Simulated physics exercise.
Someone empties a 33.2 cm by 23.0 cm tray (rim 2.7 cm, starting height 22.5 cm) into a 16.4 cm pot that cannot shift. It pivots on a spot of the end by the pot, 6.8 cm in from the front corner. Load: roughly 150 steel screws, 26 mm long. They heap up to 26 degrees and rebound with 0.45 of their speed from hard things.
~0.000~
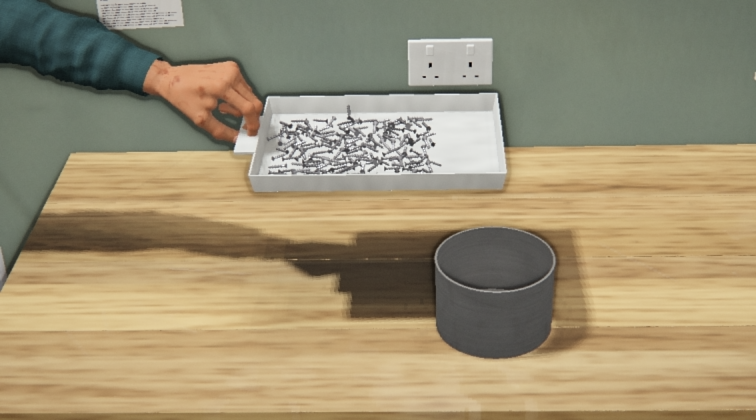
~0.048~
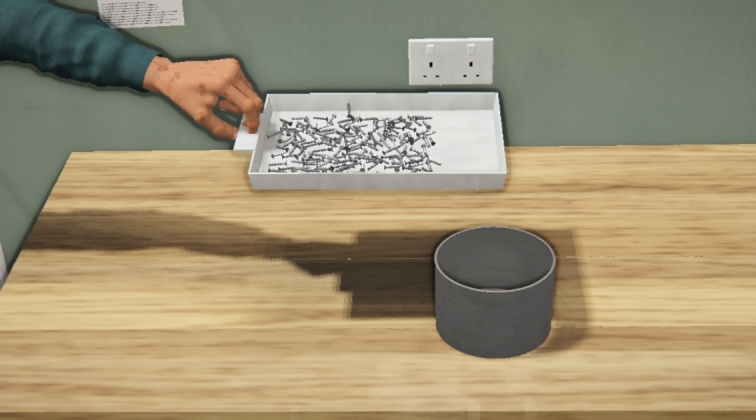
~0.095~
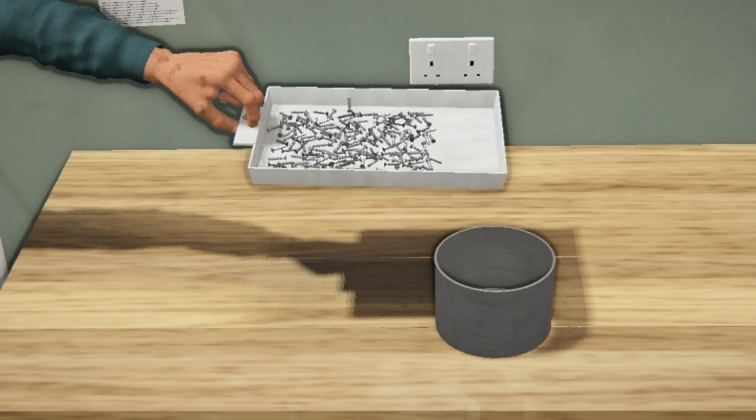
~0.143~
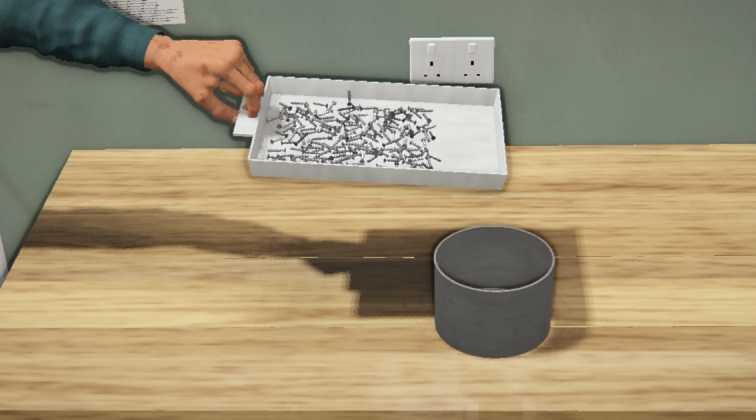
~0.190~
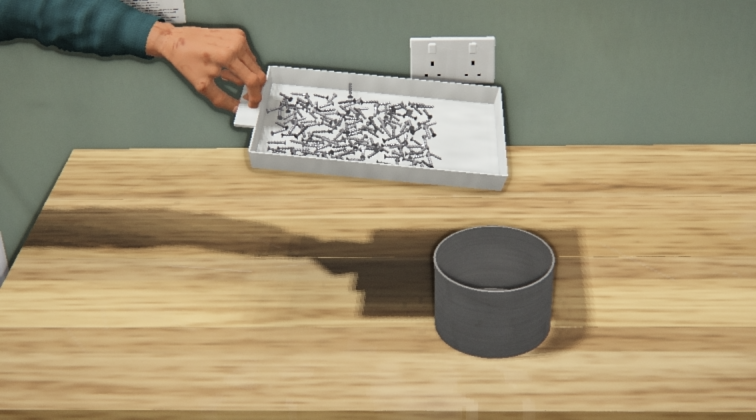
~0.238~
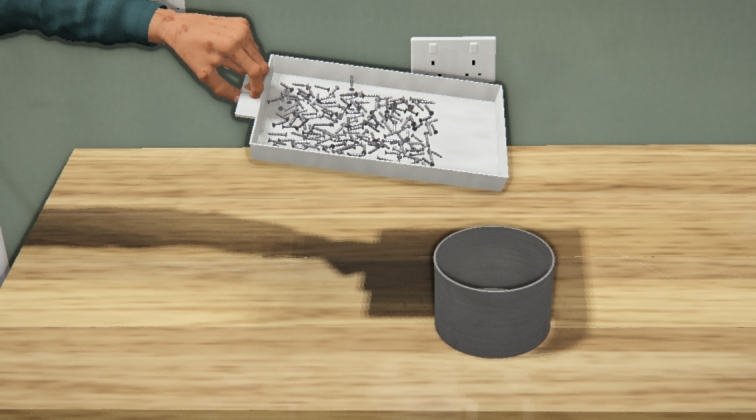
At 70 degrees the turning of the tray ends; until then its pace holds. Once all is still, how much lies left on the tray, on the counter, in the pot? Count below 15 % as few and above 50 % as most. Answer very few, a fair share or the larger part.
Tray the larger part, counter very few, pot a fair share.
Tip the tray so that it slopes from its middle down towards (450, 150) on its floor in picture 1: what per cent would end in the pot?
Some 5 per cent.
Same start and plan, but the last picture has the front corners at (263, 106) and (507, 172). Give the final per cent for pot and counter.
Pot 15, counter 45.
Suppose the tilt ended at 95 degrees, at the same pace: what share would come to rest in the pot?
It would be near 95 per cent.
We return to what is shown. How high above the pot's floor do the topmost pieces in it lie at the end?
Roughly 1.5 cm.
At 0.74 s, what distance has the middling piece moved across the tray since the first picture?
Roughly 9 cm.
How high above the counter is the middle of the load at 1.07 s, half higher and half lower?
Some 24 cm.
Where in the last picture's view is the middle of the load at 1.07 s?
Around (497, 165).
Then, at 0.74 s, tilt 39 degrees; the tray holds 100 %, the pot 0 %.
After 1.07 s, tilt 58 degrees; the tray holds 95 %, the pot 0 %.
After 1.49 s, tilt 70 degrees; the tray holds 75 %, the pot 15 %.
In the end, at 2.6 s, tray 65 %, counter 5 %, pot 35 %.
